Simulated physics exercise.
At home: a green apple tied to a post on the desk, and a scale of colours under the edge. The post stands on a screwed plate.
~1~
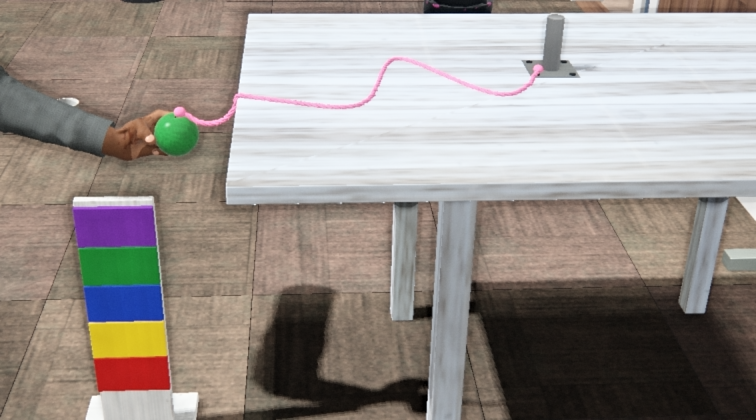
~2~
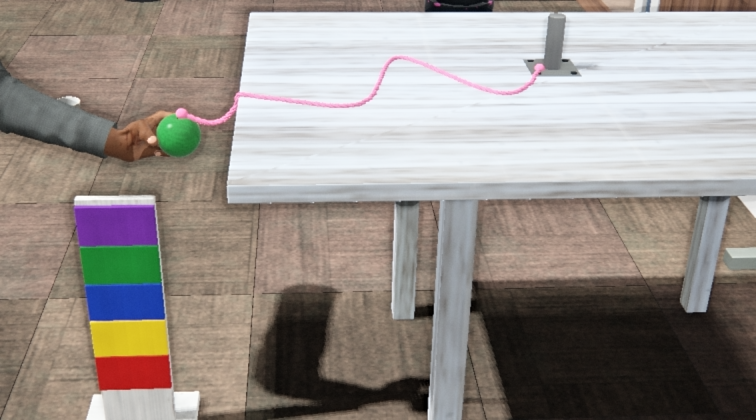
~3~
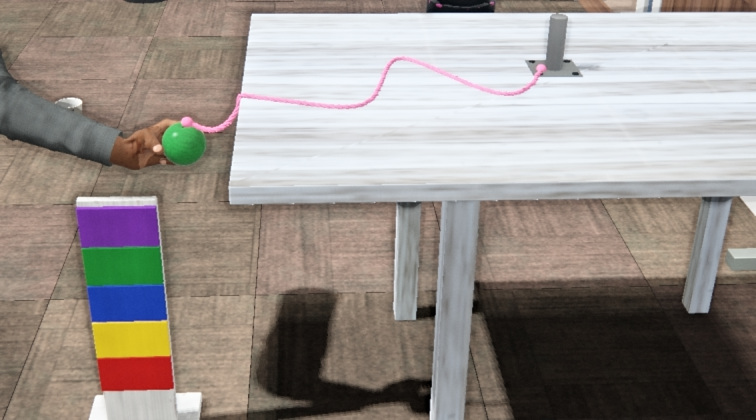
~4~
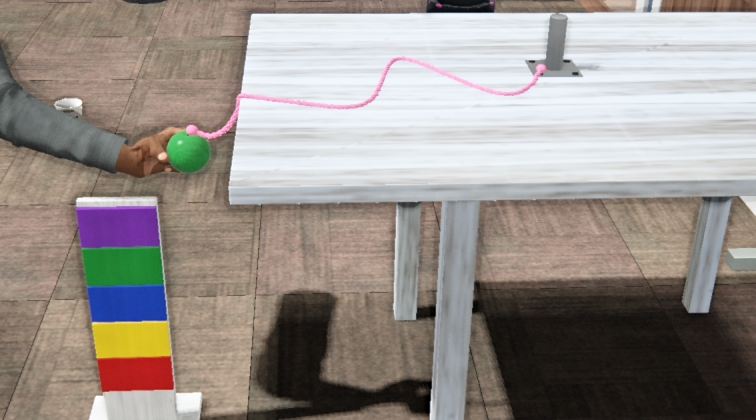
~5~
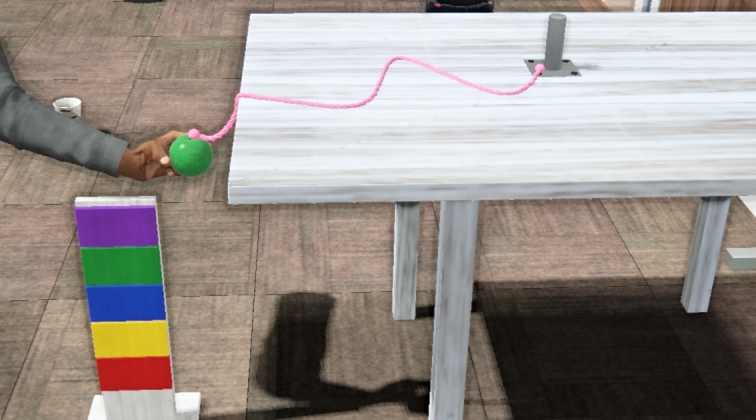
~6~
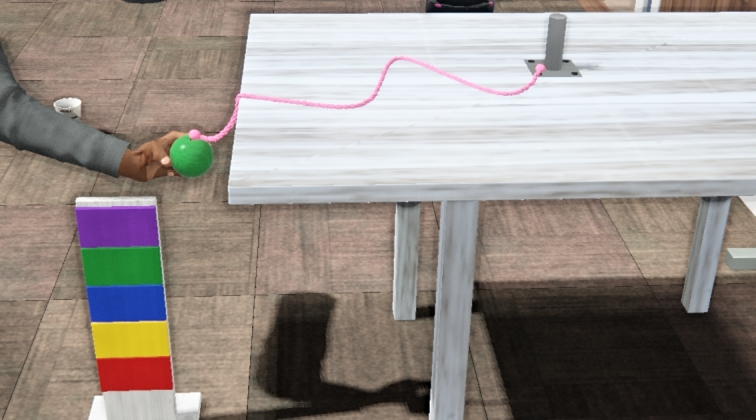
A hand holding a green ball tied to a pink cord lowers it slightly.
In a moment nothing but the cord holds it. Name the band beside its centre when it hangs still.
Its centre hangs level with the yellow band.
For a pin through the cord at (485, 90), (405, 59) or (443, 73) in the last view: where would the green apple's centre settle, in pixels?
Try by try, around (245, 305), (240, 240) and (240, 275).
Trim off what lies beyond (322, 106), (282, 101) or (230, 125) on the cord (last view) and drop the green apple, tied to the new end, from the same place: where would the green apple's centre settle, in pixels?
Try by try, around (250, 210), (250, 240) and (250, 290).
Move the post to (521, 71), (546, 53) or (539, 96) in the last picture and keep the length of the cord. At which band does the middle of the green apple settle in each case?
Taking them in turn: Red; yellow; red.
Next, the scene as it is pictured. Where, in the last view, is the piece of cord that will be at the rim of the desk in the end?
At (381, 82), roughly.
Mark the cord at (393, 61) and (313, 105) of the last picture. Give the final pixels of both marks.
Near (307, 84) and (246, 195).
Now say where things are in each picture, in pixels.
Green apple (176, 134); purple (115, 228); green (119, 267); blue (124, 305); yellow (128, 341); red (132, 375), in the first frame.
Green apple (179, 135); cord through (527, 85) (455, 78) (390, 62) (370, 99) (277, 99), in the second frame.
Green apple (184, 143), in the third frame.
Green apple (189, 151); cord through (529, 86) (457, 79) (391, 63) (372, 100) (278, 101), in the fourth frame.
Green apple (191, 155), in the fifth frame.
Green apple (192, 156); cord through (528, 85) (456, 79) (391, 63) (371, 100) (277, 100), in the sixth frame.
Early on, apple near (211, 342); level with yellow.
Midway, apple near (288, 322); level with yellow.
Near the end, apple near (234, 333); level with yellow.
Finally, apple near (259, 329); level with yellow. Its middle rests at the yellow band.
